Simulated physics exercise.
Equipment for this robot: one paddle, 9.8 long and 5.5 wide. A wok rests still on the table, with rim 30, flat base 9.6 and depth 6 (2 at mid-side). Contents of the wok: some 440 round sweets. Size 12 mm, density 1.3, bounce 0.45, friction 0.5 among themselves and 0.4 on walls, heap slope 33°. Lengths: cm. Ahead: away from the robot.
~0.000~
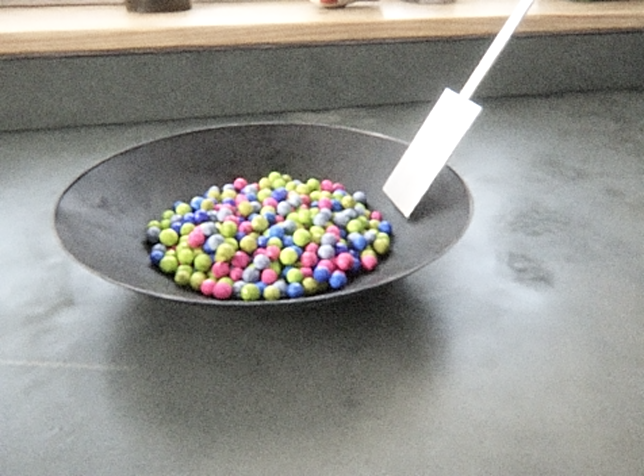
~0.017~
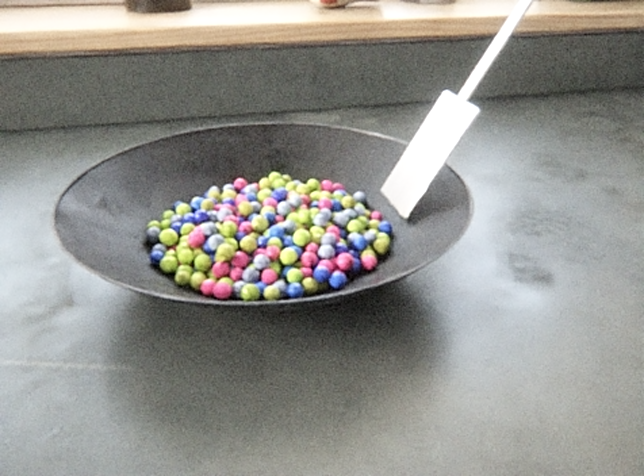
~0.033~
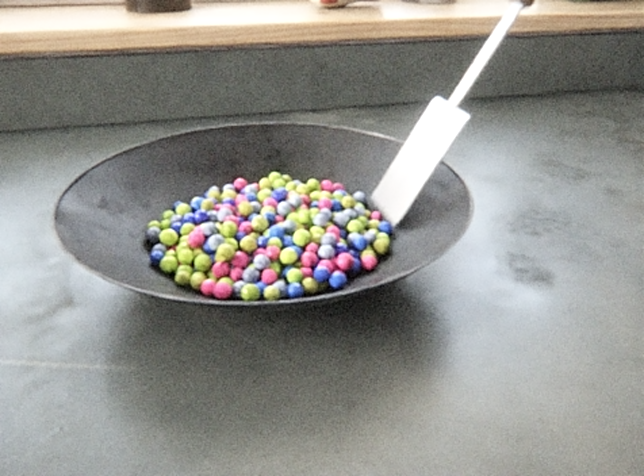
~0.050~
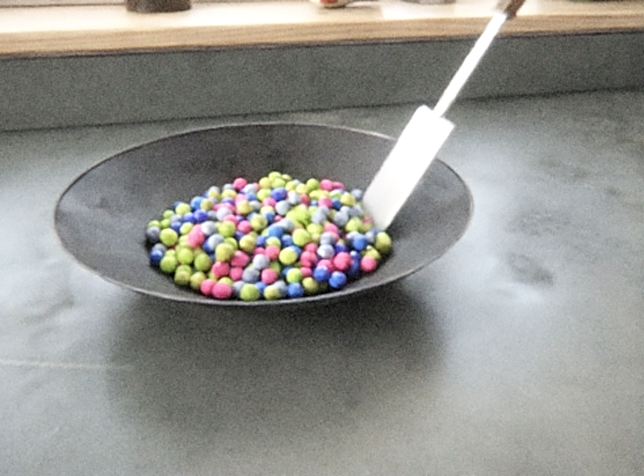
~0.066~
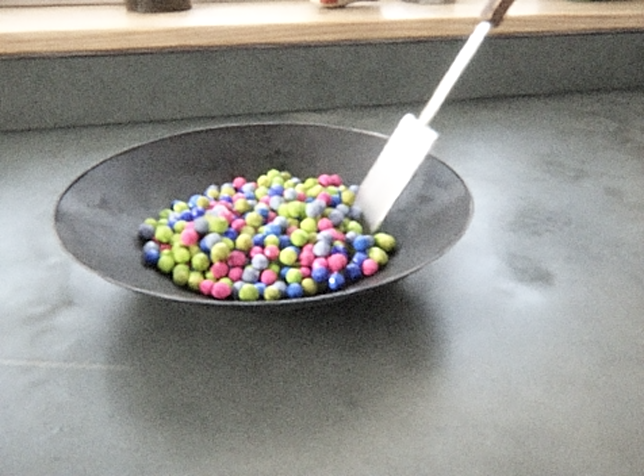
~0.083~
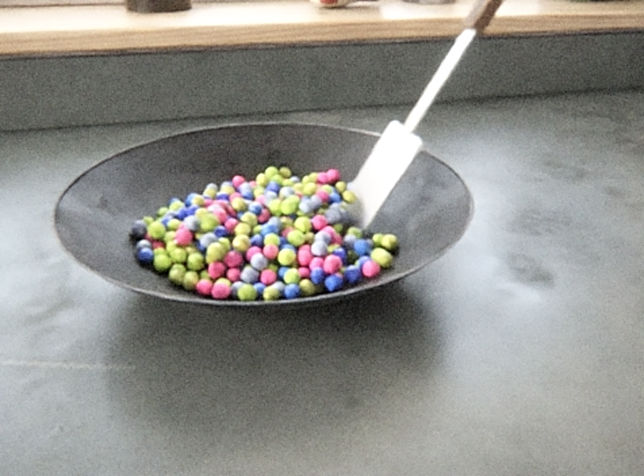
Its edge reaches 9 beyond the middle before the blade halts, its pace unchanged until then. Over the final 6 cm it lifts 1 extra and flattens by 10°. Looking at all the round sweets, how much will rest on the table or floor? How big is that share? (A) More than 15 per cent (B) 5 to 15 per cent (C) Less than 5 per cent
5 to 15 per cent.
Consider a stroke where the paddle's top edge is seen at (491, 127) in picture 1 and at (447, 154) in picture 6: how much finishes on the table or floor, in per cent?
0 %.
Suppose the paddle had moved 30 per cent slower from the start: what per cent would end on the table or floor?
Estimated share: Some 0 %.
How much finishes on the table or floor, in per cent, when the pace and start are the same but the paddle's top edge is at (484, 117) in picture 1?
I'd estimate around 5 per cent.
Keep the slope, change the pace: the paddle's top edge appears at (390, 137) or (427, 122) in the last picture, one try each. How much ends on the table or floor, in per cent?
First try around 15 %, second try around 0 %.
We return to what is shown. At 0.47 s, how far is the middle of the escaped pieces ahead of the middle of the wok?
It comes to near 18 cm ahead of the middle.
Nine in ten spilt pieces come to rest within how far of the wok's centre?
I'd put it at about 30 centimetres.
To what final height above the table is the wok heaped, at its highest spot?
About 7.0 centimetres.
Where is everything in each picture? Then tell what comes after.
The paddle top edge at (464, 99), sloping 59°; upper third of the load around (269, 221), from x 155 to 385, top at y 180; 436 in the wok, in the first picture.
The paddle top edge at (462, 100), sloping 59°; upper third of the load around (269, 221), from x 155 to 385, top at y 180, in the second picture.
The paddle top edge at (452, 107), sloping 59°; upper third of the load around (269, 221), from x 155 to 385, top at y 180, in the third picture.
The paddle top edge at (437, 117), sloping 59°; upper third of the load around (269, 220), from x 155 to 385, top at y 180, in the fourth picture.
The paddle top edge at (422, 125), sloping 59°; upper third of the load around (272, 218), from x 145 to 385, top at y 175, in the fifth picture.
The paddle top edge at (407, 132), sloping 59°; upper third of the load around (263, 217), from x 140 to 390, top at y 175; 436 in the wok, in the sixth picture.
After 0.16 s, sloping 59°, highest piece 5 above the table; 436 in the wok.
After 0.23 s, sloping 56°, highest piece 6 above the table; 436 in the wok.
After 0.47 s, sloping 49°, highest piece 7 above the table; 393 in the wok, 33 on the table or floor, 10 on the blade or in flight.
After 1.52 s, sloping 49°, highest piece 7 above the table; 392 in the wok, 44 on the table or floor.
In the end, 392 in the wok, 44 on the table or floor. That is 10 % on the table or floor.
